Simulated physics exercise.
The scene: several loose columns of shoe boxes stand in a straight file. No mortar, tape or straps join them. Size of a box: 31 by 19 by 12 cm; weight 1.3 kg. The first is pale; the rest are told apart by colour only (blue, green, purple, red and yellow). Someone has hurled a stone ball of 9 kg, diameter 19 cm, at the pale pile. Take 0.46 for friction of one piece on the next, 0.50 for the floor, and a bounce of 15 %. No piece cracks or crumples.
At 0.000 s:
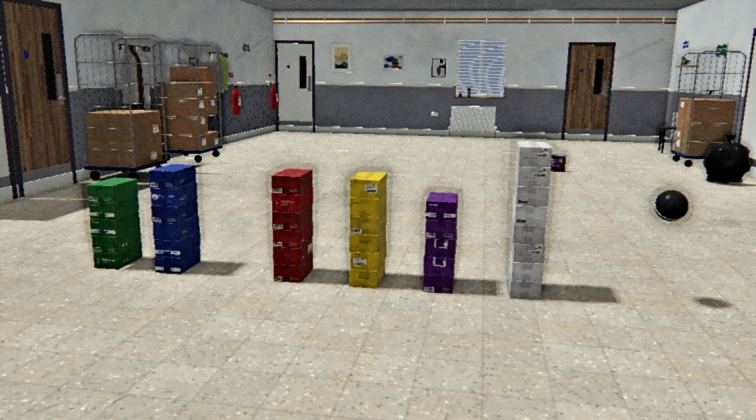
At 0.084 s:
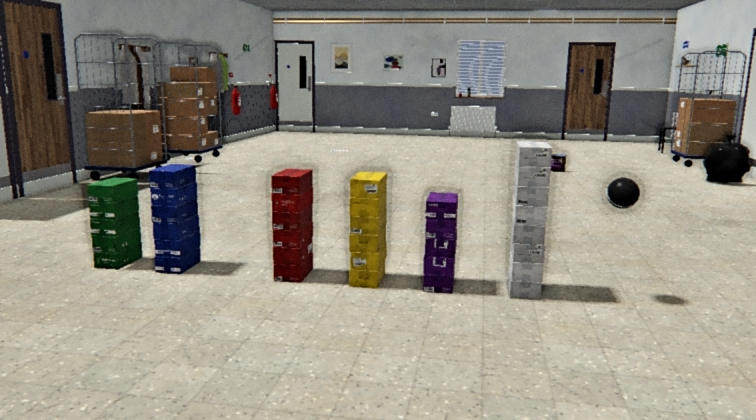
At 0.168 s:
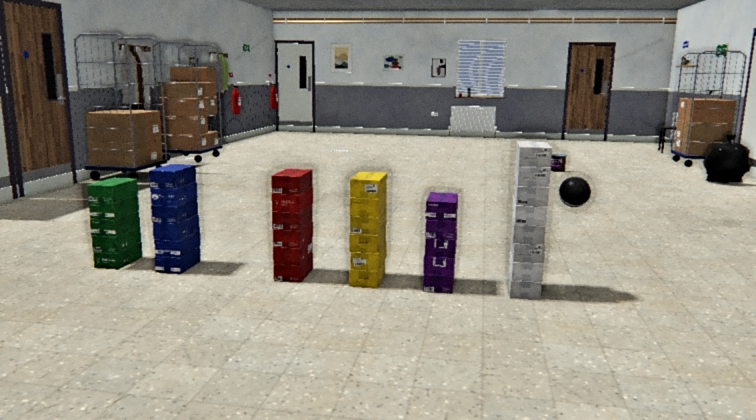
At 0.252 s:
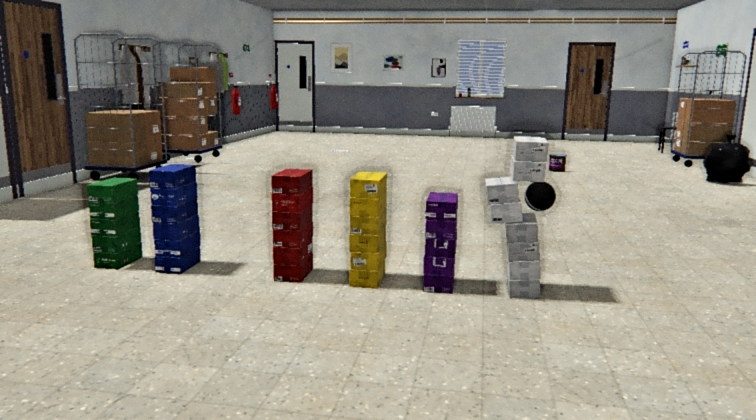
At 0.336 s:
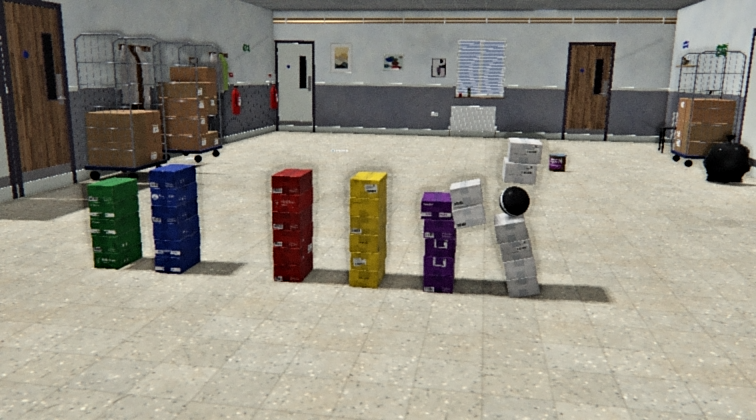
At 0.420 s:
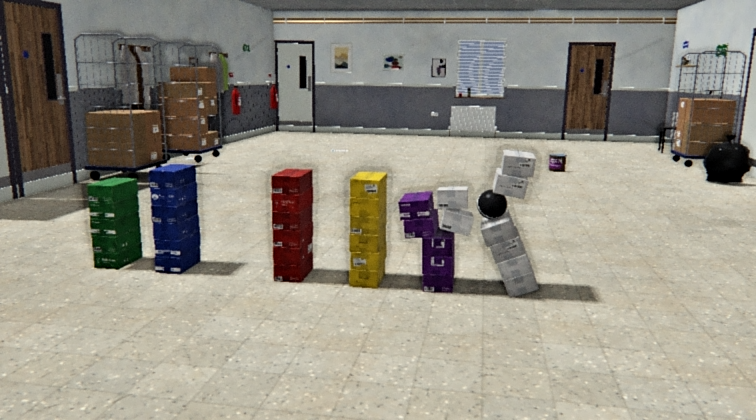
A black ball flies in from the right across a pale tiled floor and strikes the tall white stack of boxes, seen from a fixed, slightly raised view of a storage room with doors and loaded trolleys. Purple, yellow, red, blue and green stacks stand to its left. The white column breaks apart, its boxes shoving the purple stack's upper part leftward while the others stay still.
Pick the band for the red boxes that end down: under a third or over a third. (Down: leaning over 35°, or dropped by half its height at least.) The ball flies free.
Over a third of them.
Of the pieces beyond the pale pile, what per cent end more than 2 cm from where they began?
70 per cent.
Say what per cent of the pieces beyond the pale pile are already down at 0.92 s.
By then 10 per cent.
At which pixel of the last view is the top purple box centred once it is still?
Near (346, 241).
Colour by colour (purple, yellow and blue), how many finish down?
Purple 3, yellow 5, blue 0.
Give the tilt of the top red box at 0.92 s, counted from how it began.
Roughly 0°.
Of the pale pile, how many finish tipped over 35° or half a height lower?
The count is 8.
After 0.60 s, 8 of the pale pile down; none of the 6 red boxes down (1 of 28 in all colours); top red box unmoved; top purple box leaning 17°, 56 mm lower.
After 0.92 s, 8 of the pale pile down; none of the 6 red boxes down (3 of 28 in all colours); top red box unmoved; top purple box leaning 38°, 17 cm lower.
After 1.56 s, 8 of the pale pile down; 6 of the 6 red boxes down (14 of 28 in all colours); top red box leaning 56°, 35 cm lower; top purple box leaning 39°, 27 cm lower.
At rest (3.9 s), 8 of the pale pile down; 6 of the 6 red boxes down (14 of 28 in all colours); top red box 40 cm lower; top purple box leaning 39°, 27 cm lower. That is 100 per cent. As the last picture would show them, middles, top red box near (201, 234), top purple box near (346, 241).
